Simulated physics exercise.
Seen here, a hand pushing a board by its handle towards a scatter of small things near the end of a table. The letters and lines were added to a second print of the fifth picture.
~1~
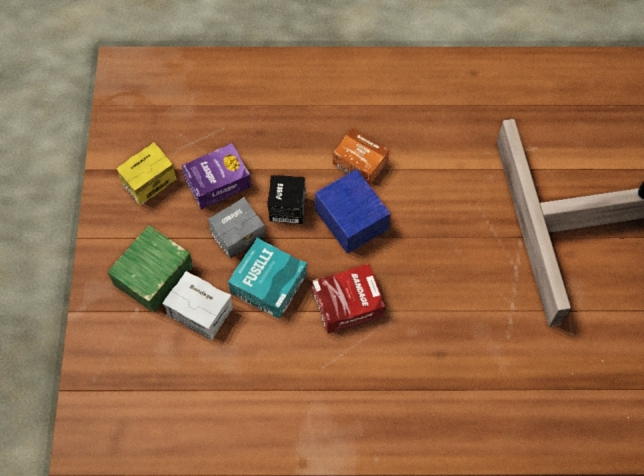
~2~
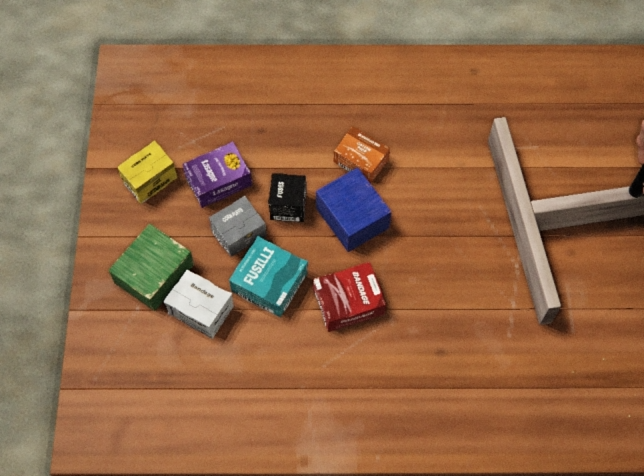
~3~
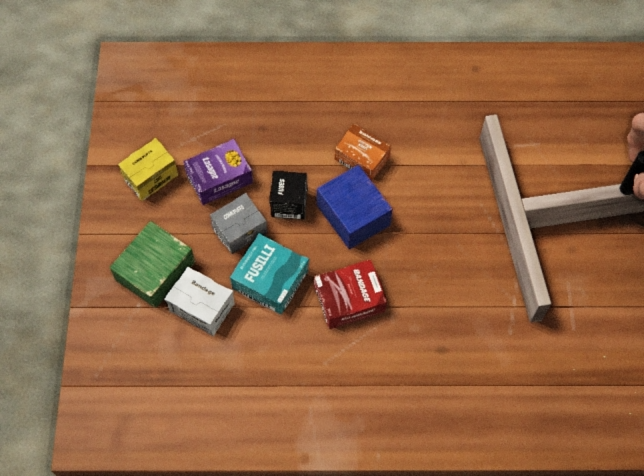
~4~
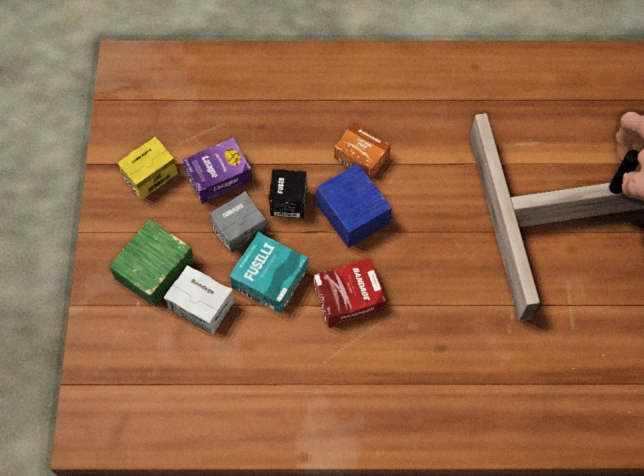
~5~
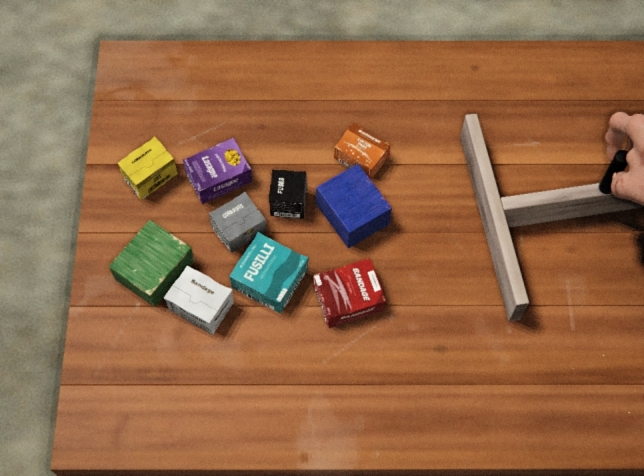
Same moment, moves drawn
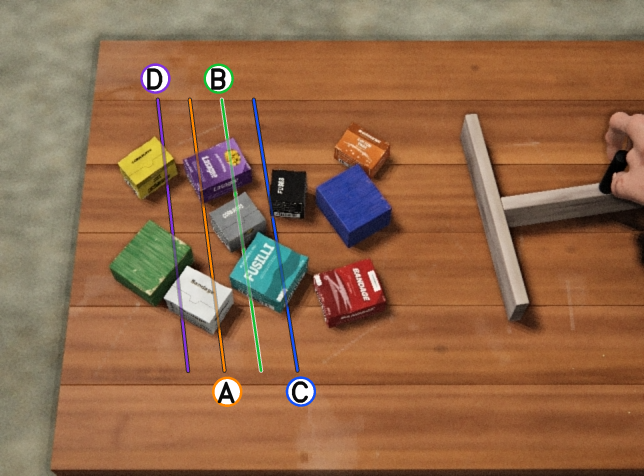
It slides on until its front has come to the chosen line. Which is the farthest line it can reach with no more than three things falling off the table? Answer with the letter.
Up to line D.
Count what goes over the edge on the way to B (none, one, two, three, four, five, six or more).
The count is none.
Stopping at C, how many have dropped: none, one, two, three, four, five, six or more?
By then, none.
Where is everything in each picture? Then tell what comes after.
The first frame shows yellow packet (147, 174); turquoise packet (268, 278); orange box (361, 157).
The second frame shows board (526, 208); white box (200, 304).
The third frame shows board (517, 206); red box (350, 294).
The fourth frame shows board (506, 204); green block (152, 263).
The fifth frame shows board (496, 204); blue block (353, 206); yellow packet (148, 168); turquoise packet (270, 273).
On the copy, A at (206, 226); B at (240, 226); C at (274, 226); D at (172, 226).
On D. First, board (380, 204); orange box (330, 156); blue block (338, 206).
Then, board (263, 205); yellow packet (117, 172); green block (111, 271).
Finally, board (172, 205); green block over the edge; grey packet over the edge; three fallen.
By contrast, A is within the limit but short; B is within the limit but short; C is within the limit but short.
